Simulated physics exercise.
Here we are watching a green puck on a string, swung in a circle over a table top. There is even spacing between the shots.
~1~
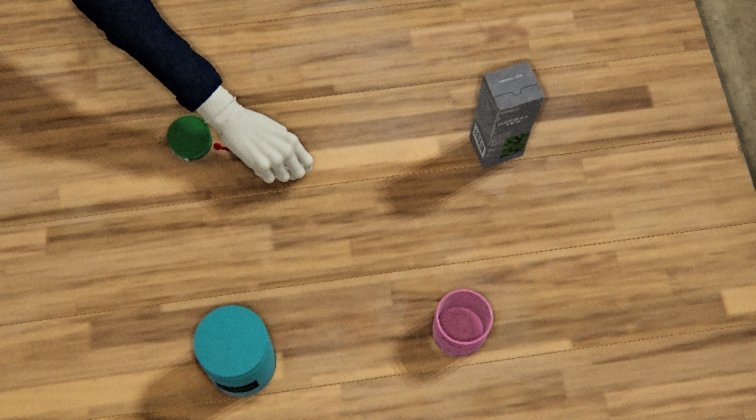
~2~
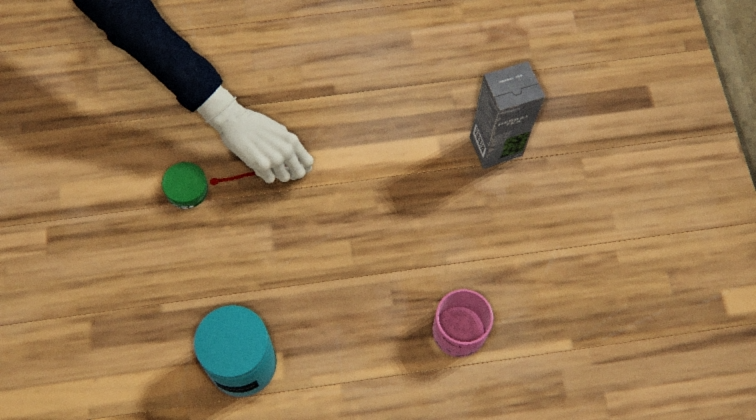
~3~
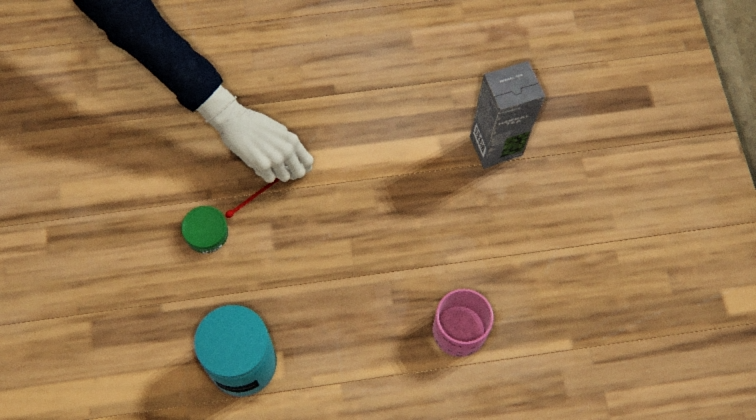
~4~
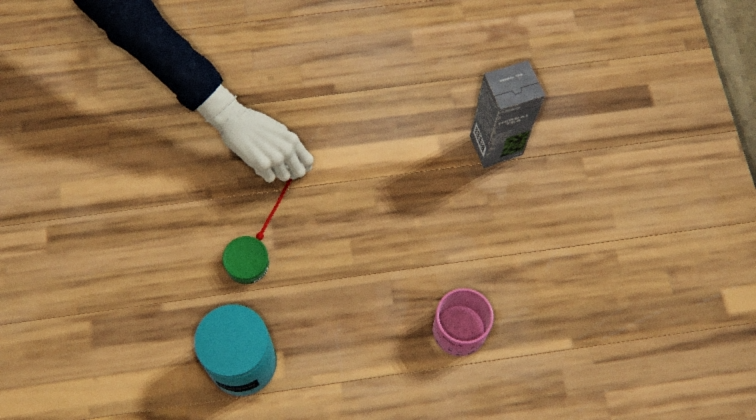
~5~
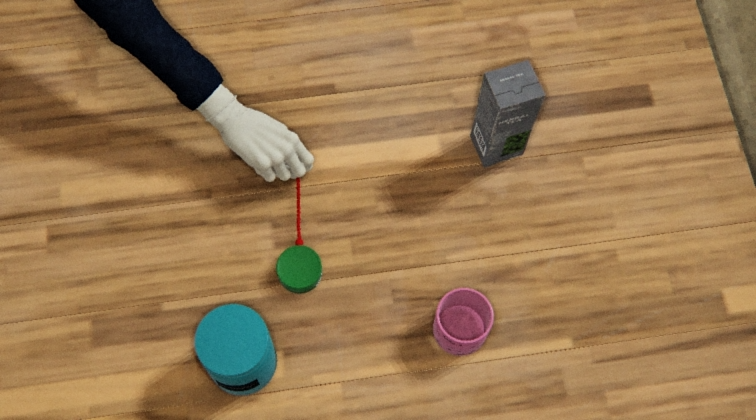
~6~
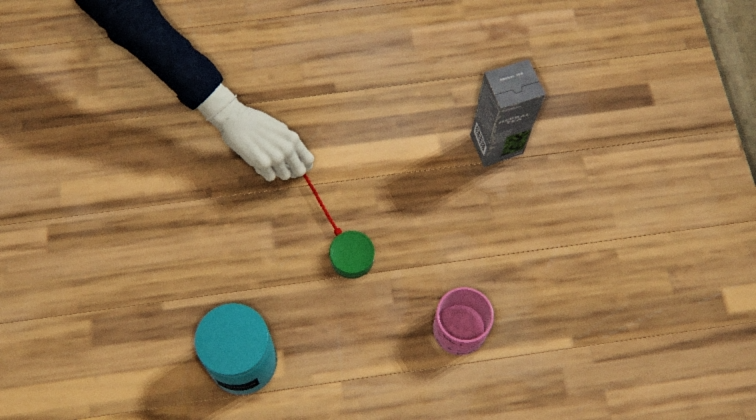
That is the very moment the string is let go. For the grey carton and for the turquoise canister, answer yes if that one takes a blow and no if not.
Grey carton: Yes; turquoise canister: No.
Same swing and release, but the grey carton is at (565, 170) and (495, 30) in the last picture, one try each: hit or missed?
At the first spot it is avoided, and at the second spot it is avoided.
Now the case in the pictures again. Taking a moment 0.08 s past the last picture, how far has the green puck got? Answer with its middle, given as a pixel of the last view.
At that moment it is at (434, 195).
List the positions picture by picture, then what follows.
Green puck (188, 134); grey carton (514, 85); turquoise canister (231, 341); pink mug (464, 317), in the first frame.
Green puck (183, 182), in the second frame.
Green puck (204, 226), in the third frame.
Green puck (245, 257), in the fourth frame.
Green puck (299, 267), in the fifth frame.
Green puck (352, 252); grey carton (515, 83); turquoise canister (231, 338); pink mug (465, 315); going round anticlockwise, in the sixth frame.
Then, 0.08 s after the last picture, puck near (434, 195).
Then, 0.20 s after the last picture, puck near (488, 151); grey carton pushed aside.
At rest, puck near (493, 147); grey carton knocked over. The grey carton is struck and the turquoise canister remains clear.
